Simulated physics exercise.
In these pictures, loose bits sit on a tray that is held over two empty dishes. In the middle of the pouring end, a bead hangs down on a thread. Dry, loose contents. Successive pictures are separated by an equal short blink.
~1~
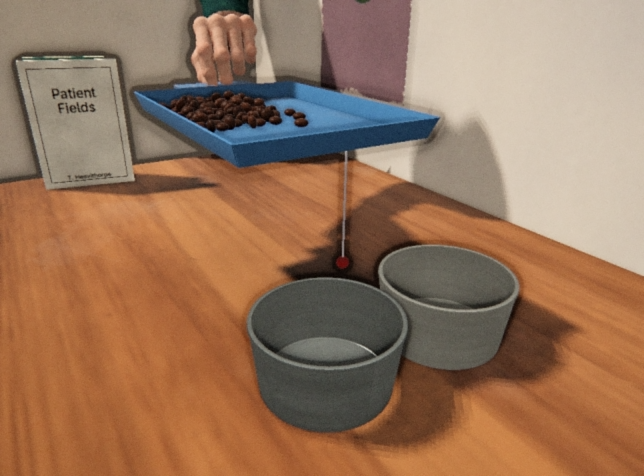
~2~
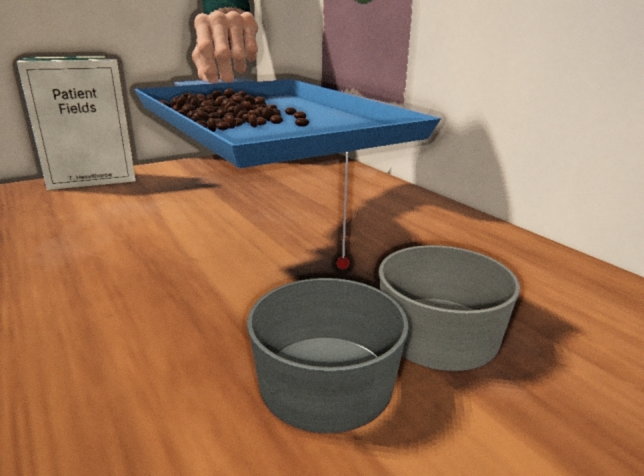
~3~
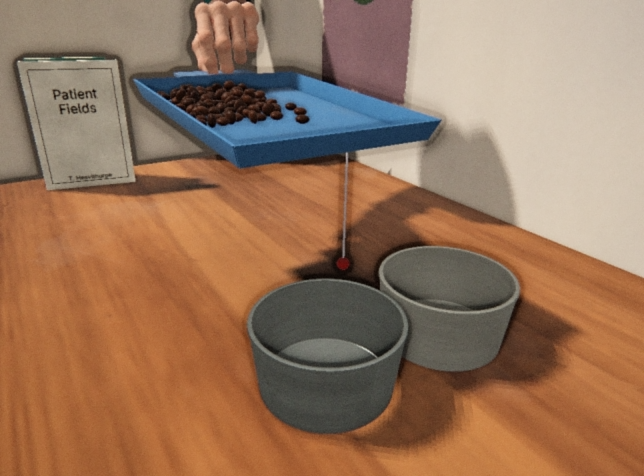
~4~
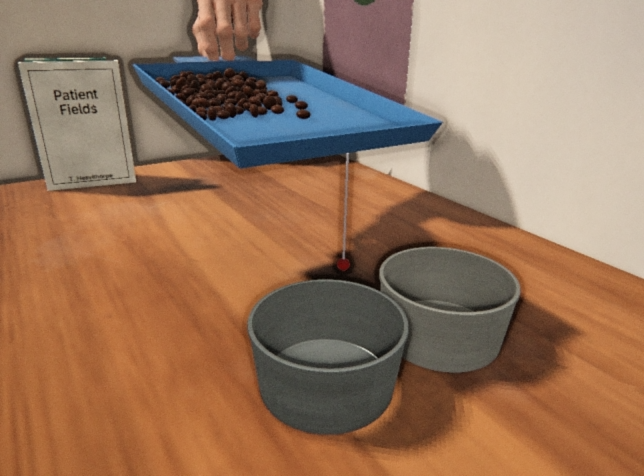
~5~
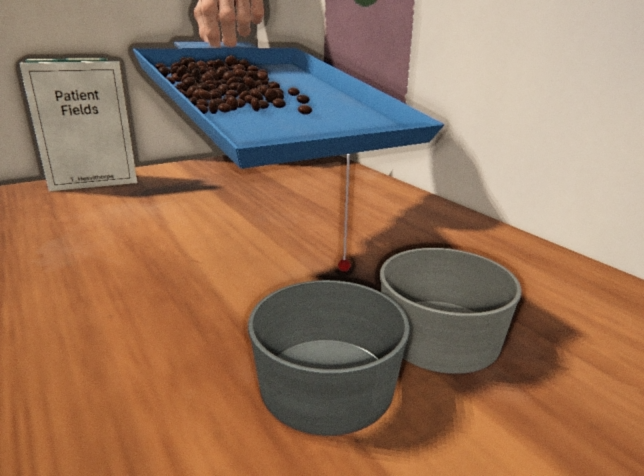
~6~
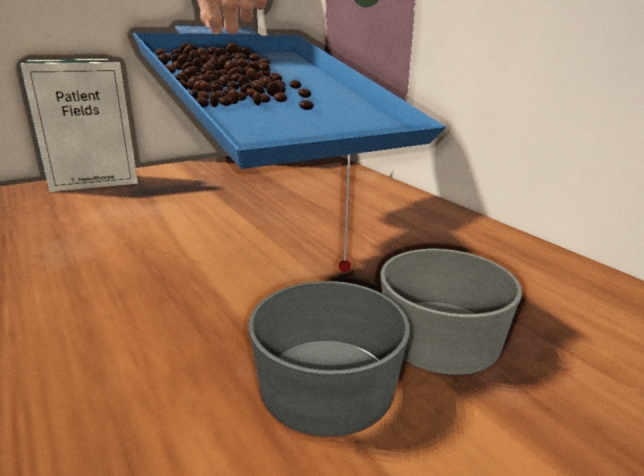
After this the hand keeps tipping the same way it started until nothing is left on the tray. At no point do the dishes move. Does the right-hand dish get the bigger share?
No, the left-hand dish does.
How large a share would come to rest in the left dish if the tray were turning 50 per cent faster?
Roughly 40 %.
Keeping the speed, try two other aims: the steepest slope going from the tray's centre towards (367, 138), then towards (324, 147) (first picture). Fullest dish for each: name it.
Try 1: The right-side dish; try 2: The left-side dish.
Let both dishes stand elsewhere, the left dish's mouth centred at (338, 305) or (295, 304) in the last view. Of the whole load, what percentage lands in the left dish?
Roughly 60 per cent, then roughly 40 per cent.
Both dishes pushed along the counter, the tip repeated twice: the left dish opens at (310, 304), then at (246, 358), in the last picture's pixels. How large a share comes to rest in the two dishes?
70 % for the first, 80 % for the second.
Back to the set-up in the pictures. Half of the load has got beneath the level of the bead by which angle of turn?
About 95 degrees.
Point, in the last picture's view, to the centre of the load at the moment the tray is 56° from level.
Its middle sits at about pixel (342, 142).
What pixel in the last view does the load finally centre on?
Somewhere around (360, 373) in the final view.
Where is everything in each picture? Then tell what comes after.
In the first picture, corners of the pouring end at (237, 141) and (429, 116), level; middle of the load at (220, 112), flat chocolate drops; left dish at (373, 388); right dish at (496, 331); bead on its thread at (343, 262).
In the second picture, corners of the pouring end at (238, 142) and (430, 117), level; middle of the load at (221, 110).
In the third picture, corners of the pouring end at (239, 142) and (431, 118), tipped barely, level across its low end; middle of the load at (221, 104).
In the fourth picture, corners of the pouring end at (240, 143) and (432, 120), tipped a little, level across its low end; middle of the load at (221, 94).
In the fifth picture, corners of the pouring end at (242, 143) and (434, 122), tipped a little, level across its low end; middle of the load at (222, 84).
In the sixth picture, corners of the pouring end at (243, 144) and (435, 124), tipped a little, level across its low end; middle of the load at (223, 74); left dish at (375, 393); right dish at (498, 335).
Soon after the last picture, tray tipped steeply; most on the tray; a small part in the left dish; a stray few in the right dish; a stray few outside both; about a quarter in the air.
A little later, tray tipped right over; about a quarter on the tray; about a third in the left dish; about a quarter in the right dish; a small part outside both; about a quarter in the air.
Later still, tray tipped past a quarter turn; about two thirds in the left dish; about a third in the right dish; a small part outside both.
At rest, tray tipped past a quarter turn; about two thirds in the left dish; about a third in the right dish; a small part outside both.
